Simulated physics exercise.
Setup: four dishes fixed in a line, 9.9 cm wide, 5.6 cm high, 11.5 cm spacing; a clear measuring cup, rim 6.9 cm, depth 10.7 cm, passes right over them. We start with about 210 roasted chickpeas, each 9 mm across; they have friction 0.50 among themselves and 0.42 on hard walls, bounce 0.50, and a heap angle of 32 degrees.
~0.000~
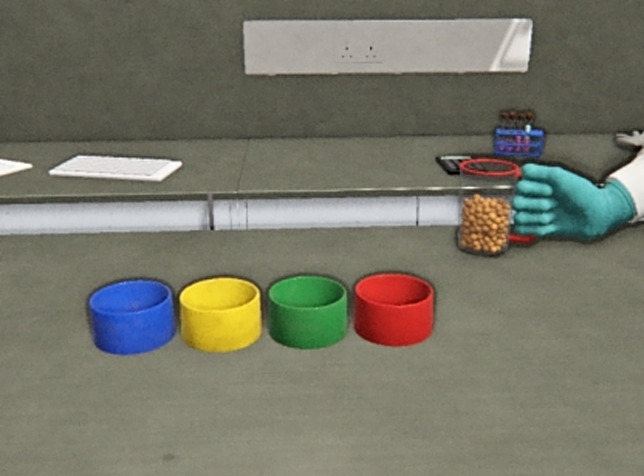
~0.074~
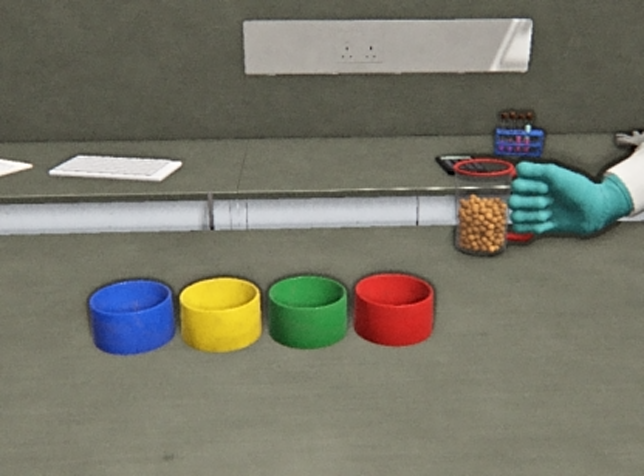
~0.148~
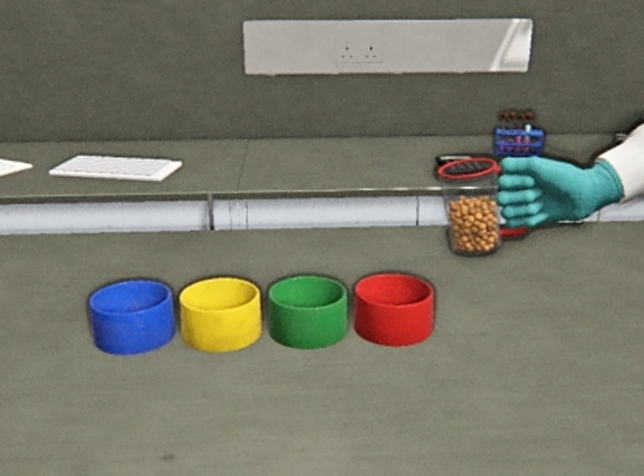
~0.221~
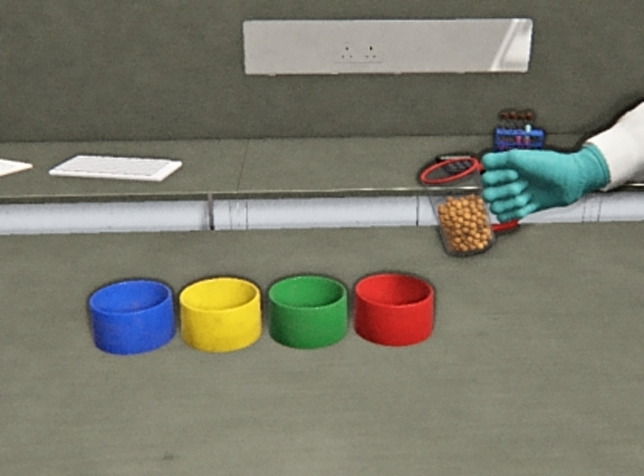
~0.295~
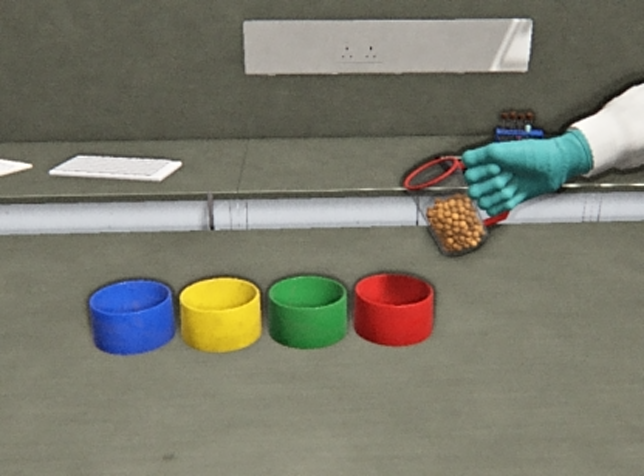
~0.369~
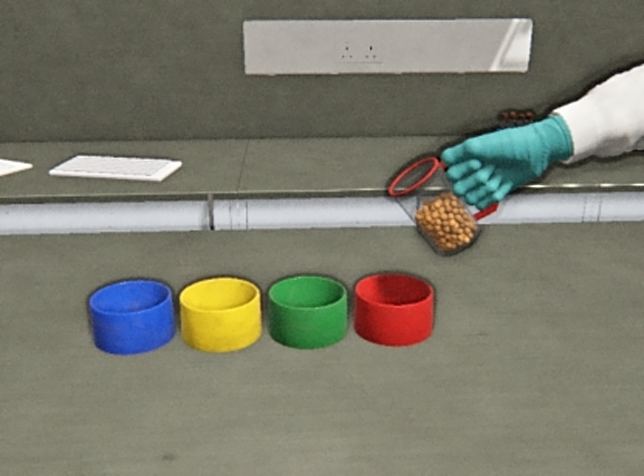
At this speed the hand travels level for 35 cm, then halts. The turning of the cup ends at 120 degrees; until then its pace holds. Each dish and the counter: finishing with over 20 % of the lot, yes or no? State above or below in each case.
In each case: Red dish below, blue dish below, green dish below, yellow dish above, counter below.
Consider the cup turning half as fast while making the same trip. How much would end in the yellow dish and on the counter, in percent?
Shares - yellow: 0, counter: 10.
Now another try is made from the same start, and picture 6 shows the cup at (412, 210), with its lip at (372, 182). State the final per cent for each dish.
Dish by dish: Red 0 percent, blue 80 percent, green 0 percent, yellow 0 percent.
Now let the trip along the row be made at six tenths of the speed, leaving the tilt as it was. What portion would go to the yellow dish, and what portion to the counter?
Shares - yellow 0, counter 0.
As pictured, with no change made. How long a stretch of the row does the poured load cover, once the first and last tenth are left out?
About 10 cm.
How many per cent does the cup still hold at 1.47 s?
Roughly 5 per cent.
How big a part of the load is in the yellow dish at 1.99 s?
I'd say close to 85 per cent at that point.
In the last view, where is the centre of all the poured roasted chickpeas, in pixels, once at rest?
Look around (217, 320) in the last picture.
After 1.03 s, tilt 116 degrees; cup holds 95 %, green 5 %.
After 1.47 s, tilt 120 degrees; cup holds 5 %, green 5 %, yellow 75 %.
Then, at 1.99 s, tilt 120 degrees; cup holds 0 %, green 5 %, yellow 85 %.
At rest (2.3 s), red 0 %, blue 0 %, green 5 %, yellow 85 %, counter 10 %.
